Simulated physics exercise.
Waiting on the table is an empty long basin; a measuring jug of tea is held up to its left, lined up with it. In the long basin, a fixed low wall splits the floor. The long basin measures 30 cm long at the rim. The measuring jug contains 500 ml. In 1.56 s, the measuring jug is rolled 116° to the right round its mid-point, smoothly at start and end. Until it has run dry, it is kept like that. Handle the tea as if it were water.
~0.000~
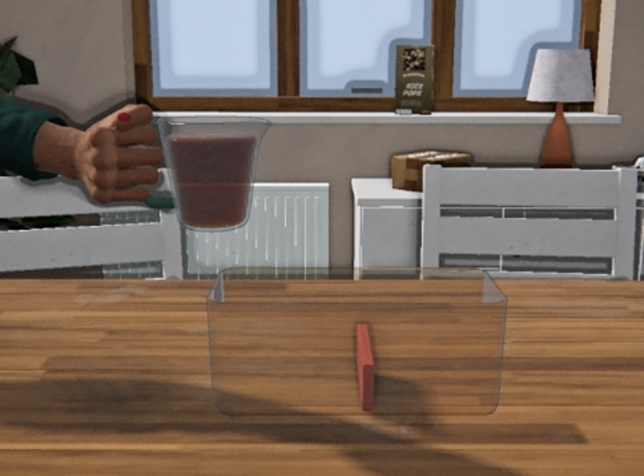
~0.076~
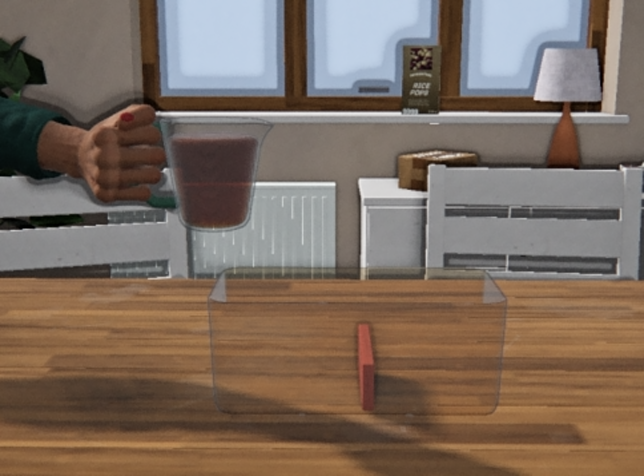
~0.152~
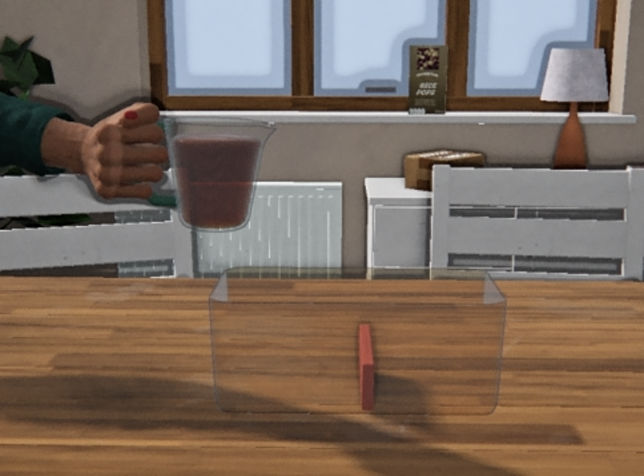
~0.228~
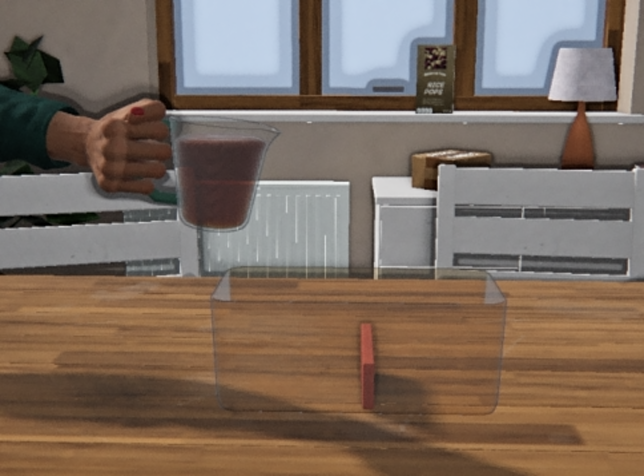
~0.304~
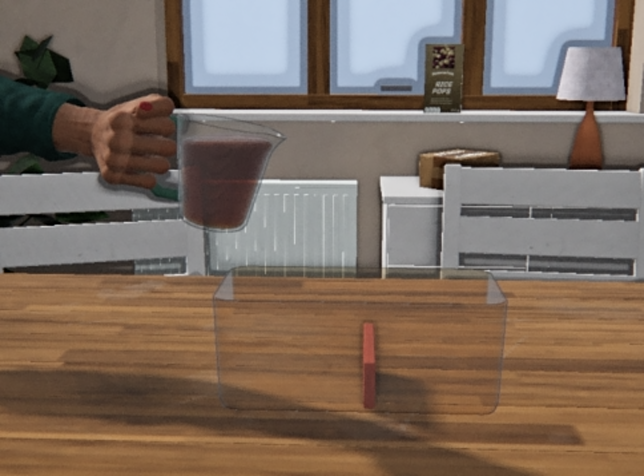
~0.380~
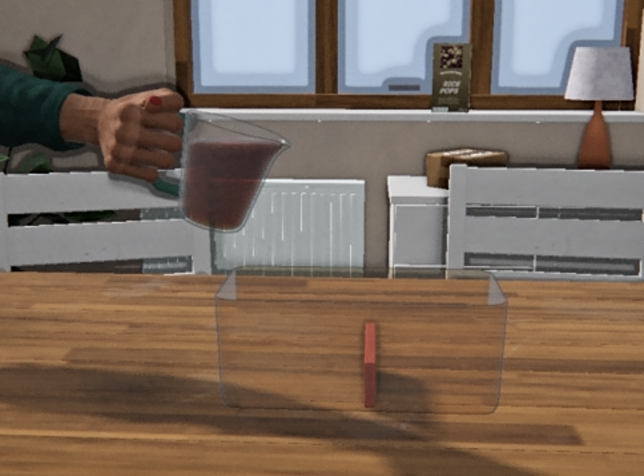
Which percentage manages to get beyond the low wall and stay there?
Beyond the low wall, roughly 5 per cent stays.
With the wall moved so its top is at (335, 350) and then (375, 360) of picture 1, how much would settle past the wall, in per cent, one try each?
I'd put it at about 55 per cent for the first and about 5 per cent for the second.
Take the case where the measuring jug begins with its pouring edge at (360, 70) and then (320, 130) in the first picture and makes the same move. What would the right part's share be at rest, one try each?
95 and 75 %.
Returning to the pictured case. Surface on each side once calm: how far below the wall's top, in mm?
Noted: Left near 28 mm, right near 50 mm.
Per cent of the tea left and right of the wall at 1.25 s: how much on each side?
I'd put the left at some 80 and the right at some 3.
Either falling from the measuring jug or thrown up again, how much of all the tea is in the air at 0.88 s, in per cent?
Around 18 in a hundred.
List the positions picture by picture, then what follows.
It leans 0°; its right rim is at (273, 122); the tea meets the walls at (166, 135) and (258, 136); the long basin's rim runs from (214, 286) to (496, 286); the wall's top is at (365, 345), in the first frame.
It leans 1°; its right rim is at (274, 123); the tea meets the walls at (170, 136) and (261, 137), in the second frame.
It leans 3°; its right rim is at (277, 127); the tea meets the walls at (172, 137) and (263, 139), in the third frame.
It leans 6°; its right rim is at (281, 131); the tea meets the walls at (177, 138) and (268, 139), in the fourth frame.
It leans 11°; its right rim is at (287, 137); the tea meets the walls at (183, 140) and (276, 141), in the fifth frame.
It leans 16°; its right rim is at (292, 144); the tea meets the walls at (189, 140) and (285, 143), in the sixth frame.
Then, 0.88 s in, the tilt is 70° and 65 per cent is still to pour, 16 is left of the wall and 1 right of it.
Then, 1.25 s in, the tilt is 105° and 8 per cent is still to pour, 80 is left of the wall and 3 right of it.
Then, 1.64 s in, the tilt is 116° and 0 per cent is still to pour, 93 is left of the wall and 5 right of it.
Then, 2.06 s in, the tilt is 116° and 0 per cent is still to pour, 93 is left of the wall and 5 right of it.
Finally, 93 per cent lies left of the wall, 5 right of it and 2 outside.
